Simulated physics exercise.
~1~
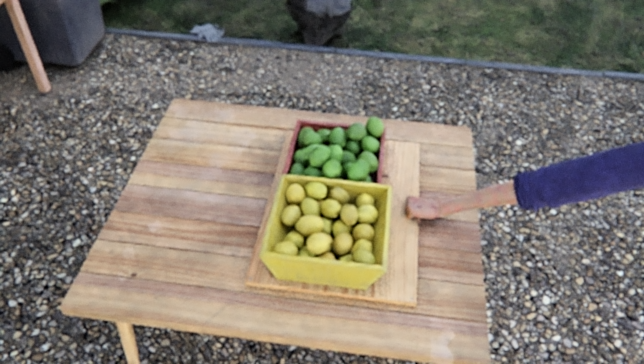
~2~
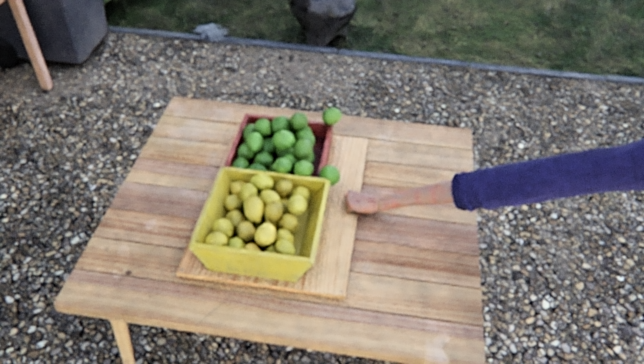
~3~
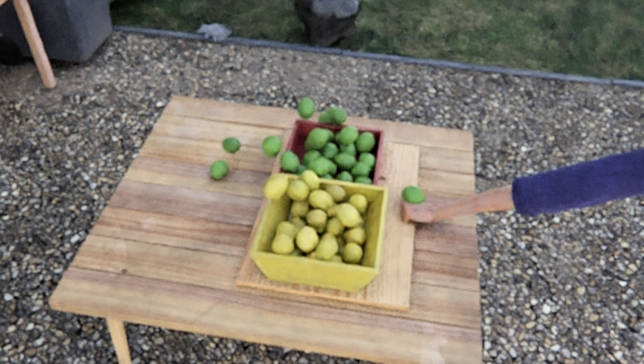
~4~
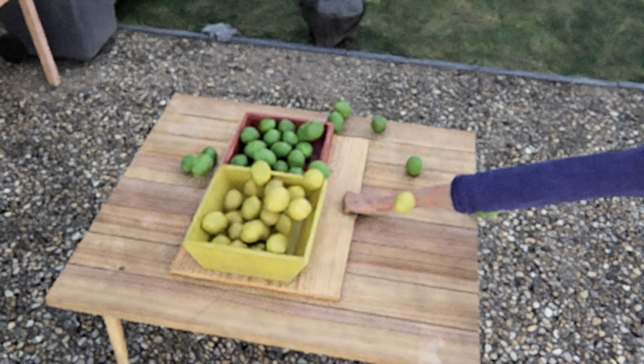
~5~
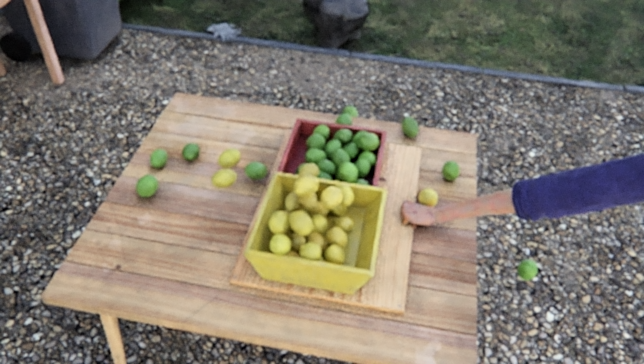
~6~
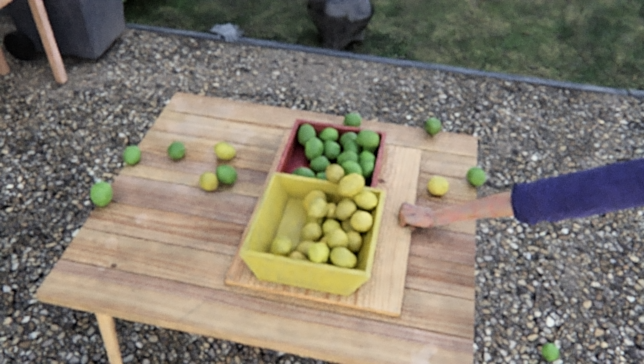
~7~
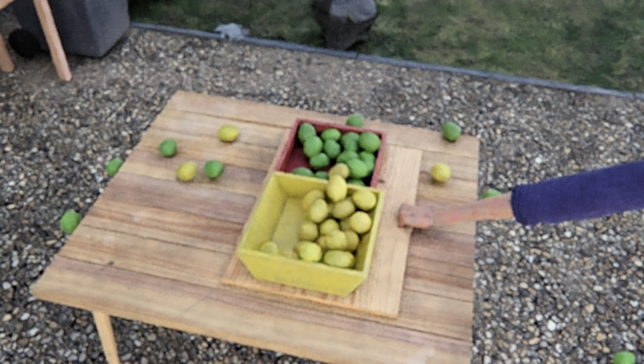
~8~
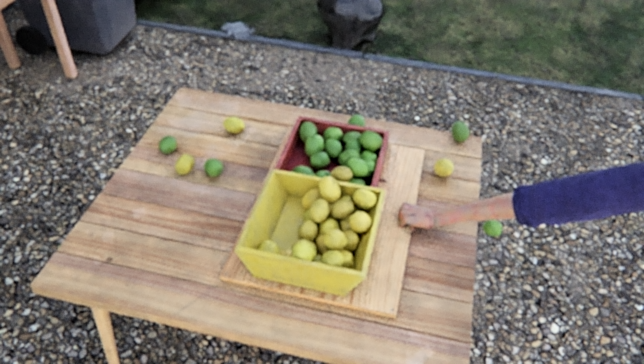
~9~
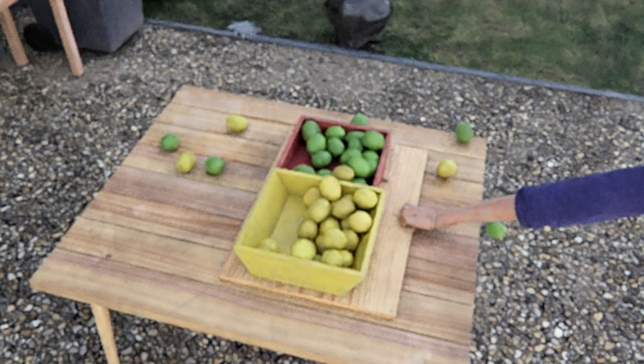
A yellow tub of lemons and a red tub of limes slid left and right twice as a hand shook their board on a table, tossing several fruits out; some rolled off the edges, and the tubs stopped still partly full.
